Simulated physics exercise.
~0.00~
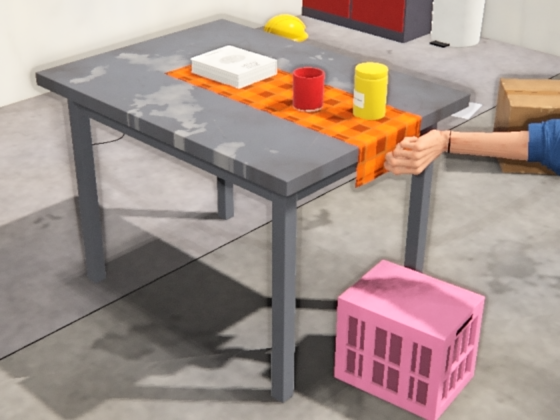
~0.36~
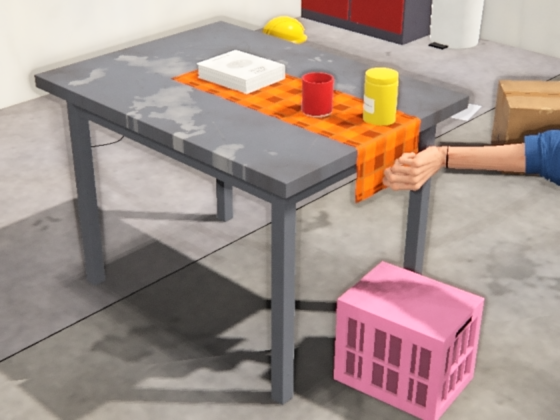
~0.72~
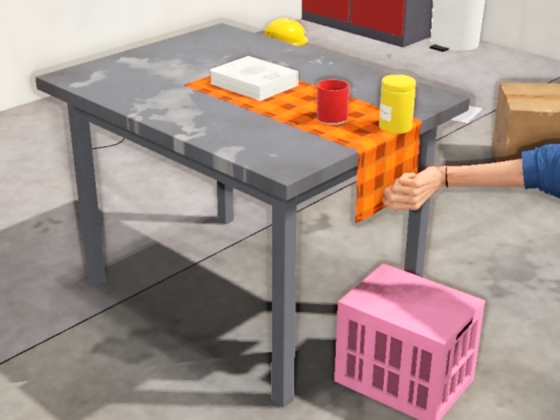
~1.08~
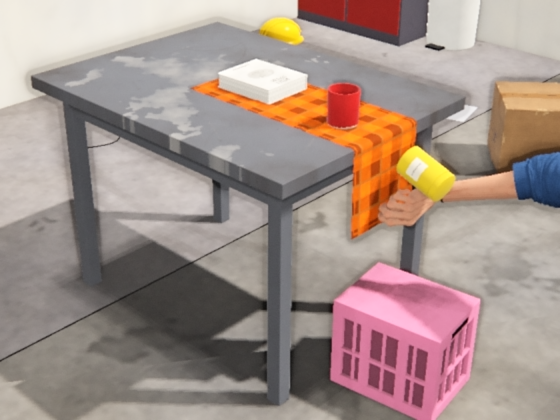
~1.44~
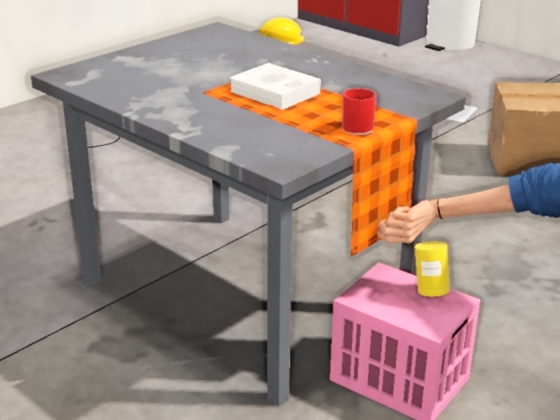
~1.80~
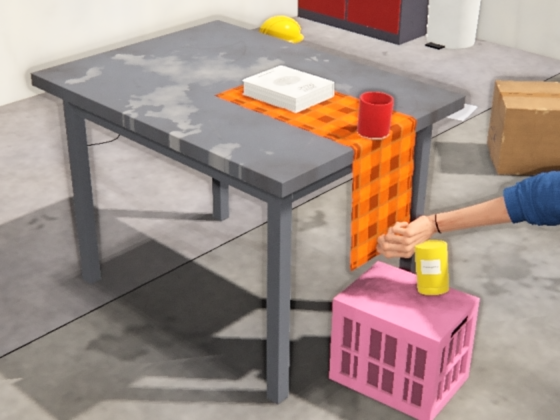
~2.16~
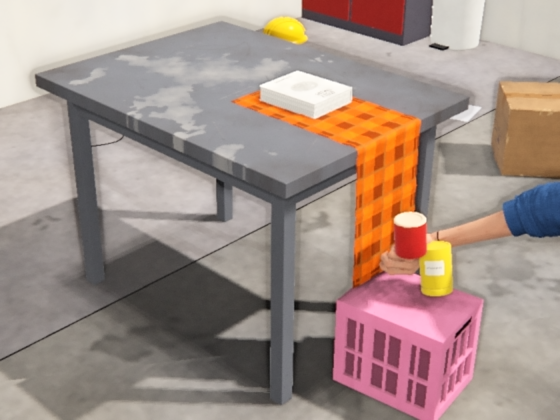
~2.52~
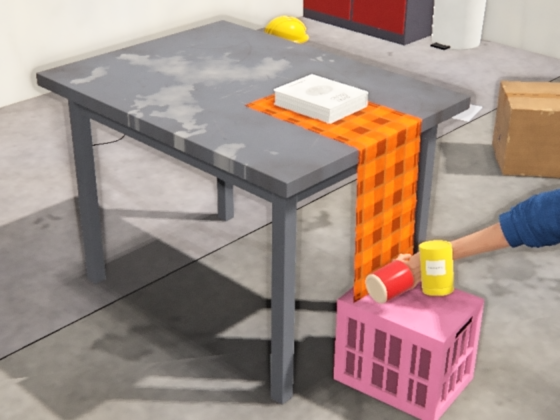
The video shows a hand slowly pulling an orange checked cloth off the end of a gray table, carrying a white book, red mug and yellow jar along; the jar tips off onto the pink crate below, then the mug falls beside it, while the book stays on the table.
